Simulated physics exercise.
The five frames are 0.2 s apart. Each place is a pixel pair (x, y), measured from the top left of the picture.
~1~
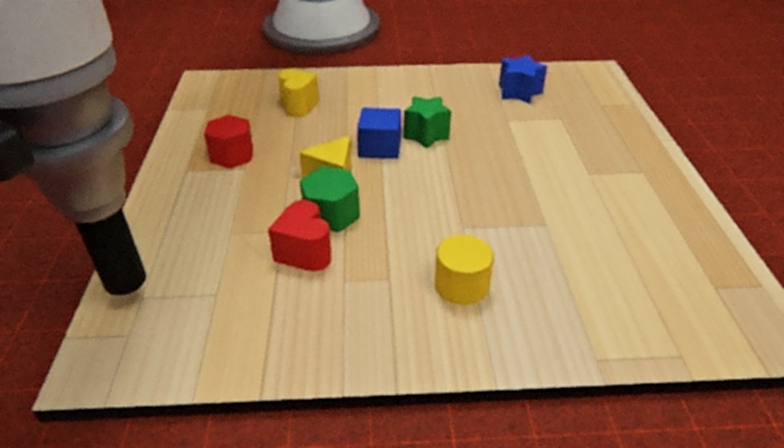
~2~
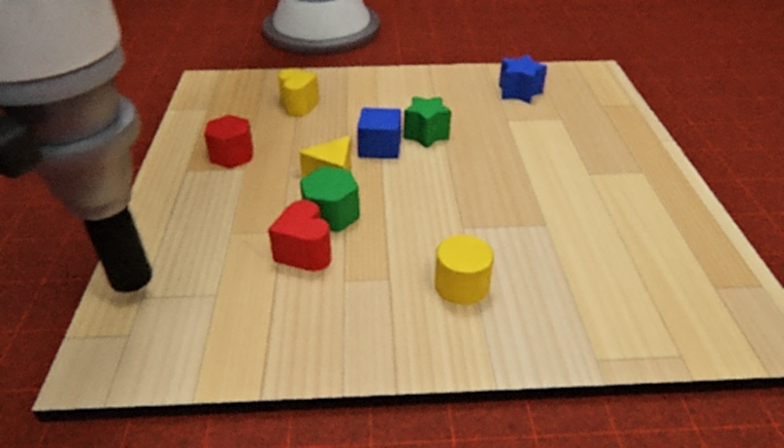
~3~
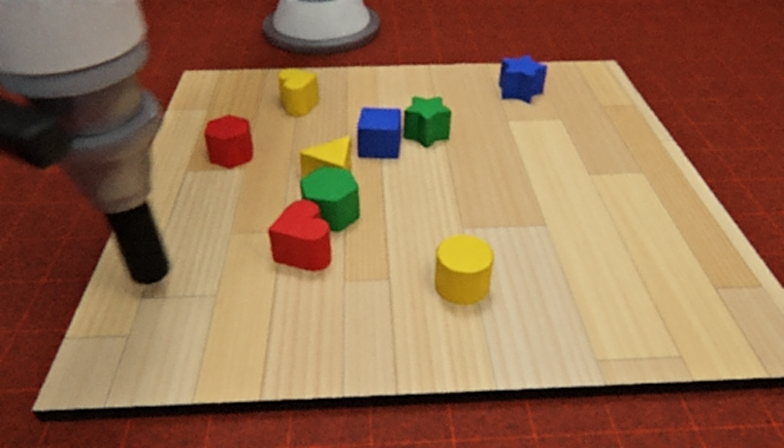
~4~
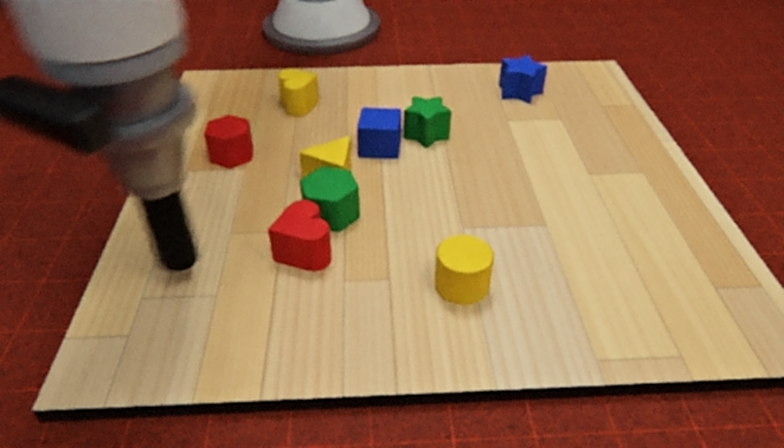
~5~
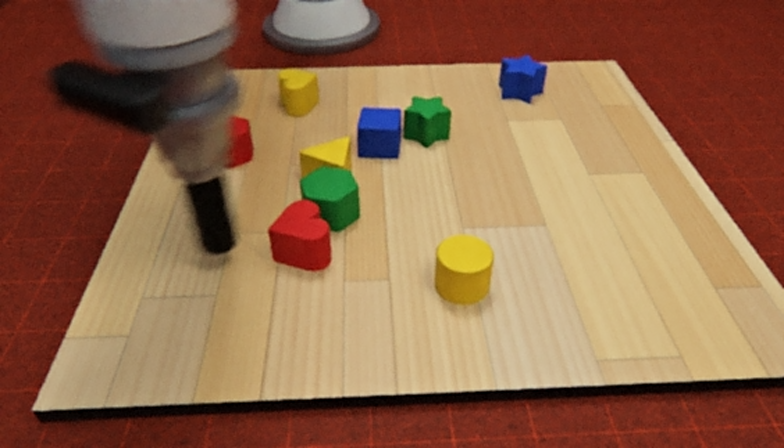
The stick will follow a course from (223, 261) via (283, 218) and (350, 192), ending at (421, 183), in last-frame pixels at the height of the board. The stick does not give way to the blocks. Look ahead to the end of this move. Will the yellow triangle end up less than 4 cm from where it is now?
That would be a yes.
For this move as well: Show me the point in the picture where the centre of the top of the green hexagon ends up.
(396, 181)
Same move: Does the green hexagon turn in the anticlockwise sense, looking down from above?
I expect not.
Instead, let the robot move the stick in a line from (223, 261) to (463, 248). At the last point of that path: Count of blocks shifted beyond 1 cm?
My best guess is that a single block moves over 1 cm.
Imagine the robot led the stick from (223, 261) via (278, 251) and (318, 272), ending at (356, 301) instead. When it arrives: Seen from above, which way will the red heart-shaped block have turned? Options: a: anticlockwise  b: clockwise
(a)
The first path, step by step. One third of the way, stick at (281, 200); nothing pushed yet.
Two thirds of the way, stick at (351, 174); green hexagon at (383, 179), turned 75° clockwise; yellow triangle at (345, 142), turned 40° anticlockwise.
At the end, stick at (422, 165); red heart-shaped block unmoved; green hexagon at (396, 181), turned 95° clockwise; yellow triangle at (346, 142), turned 45° anticlockwise.
